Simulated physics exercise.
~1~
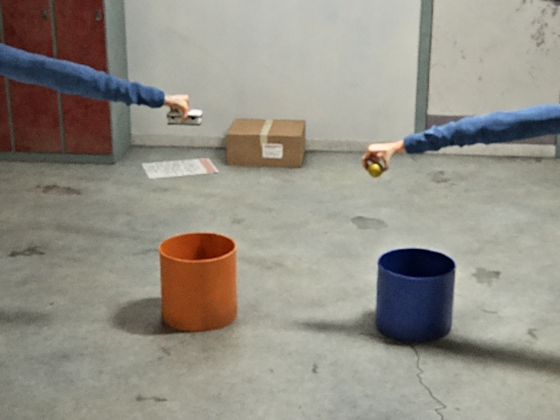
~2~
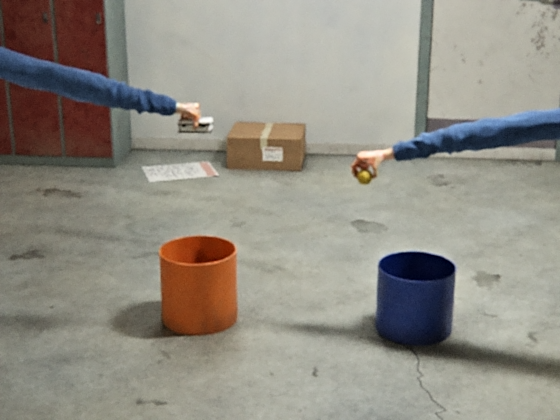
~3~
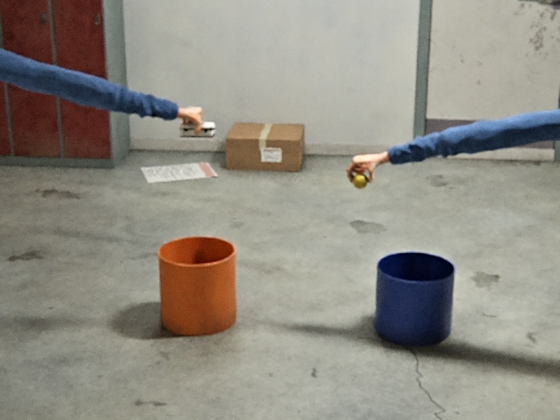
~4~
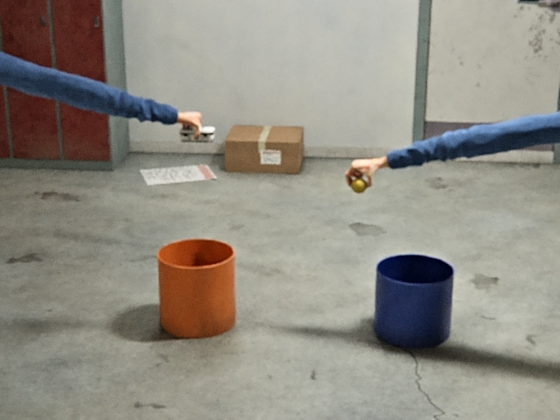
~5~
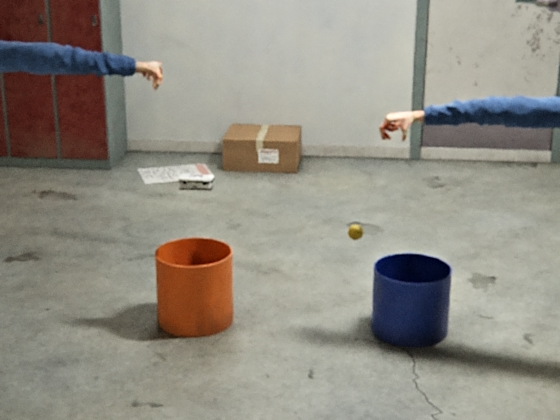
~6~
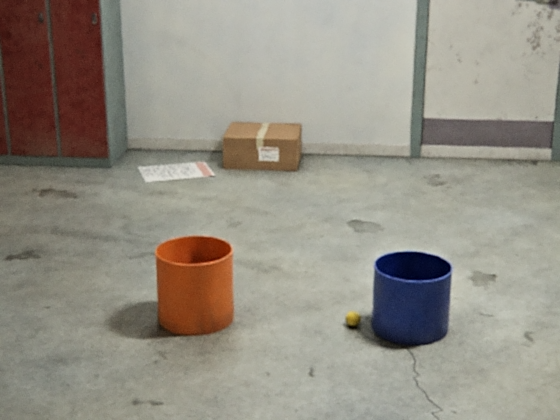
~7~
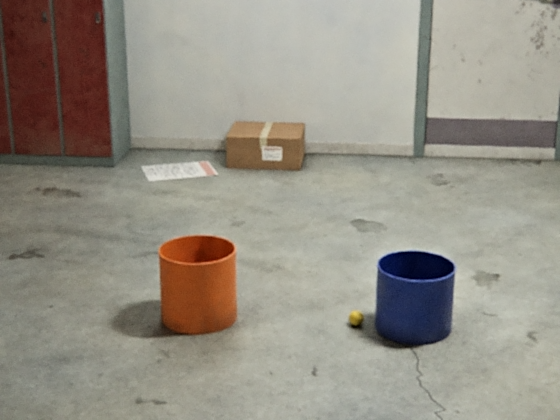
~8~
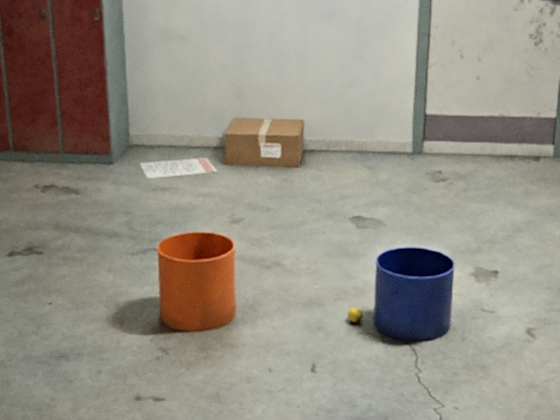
In a bare room with a concrete floor, red lockers and a cardboard box by the back wall, two blue-sleeved arms reach in from either side above an orange bucket and a blue one. The left hand holds a small white case, and the right hand holds a yellow lemon. Both hands shift slightly inward, then hold nearly still. They let go and draw back as the case and lemon fall. The case drops into the orange bucket, out of sight. The lemon misses and rests on the floor just left of the blue bucket.
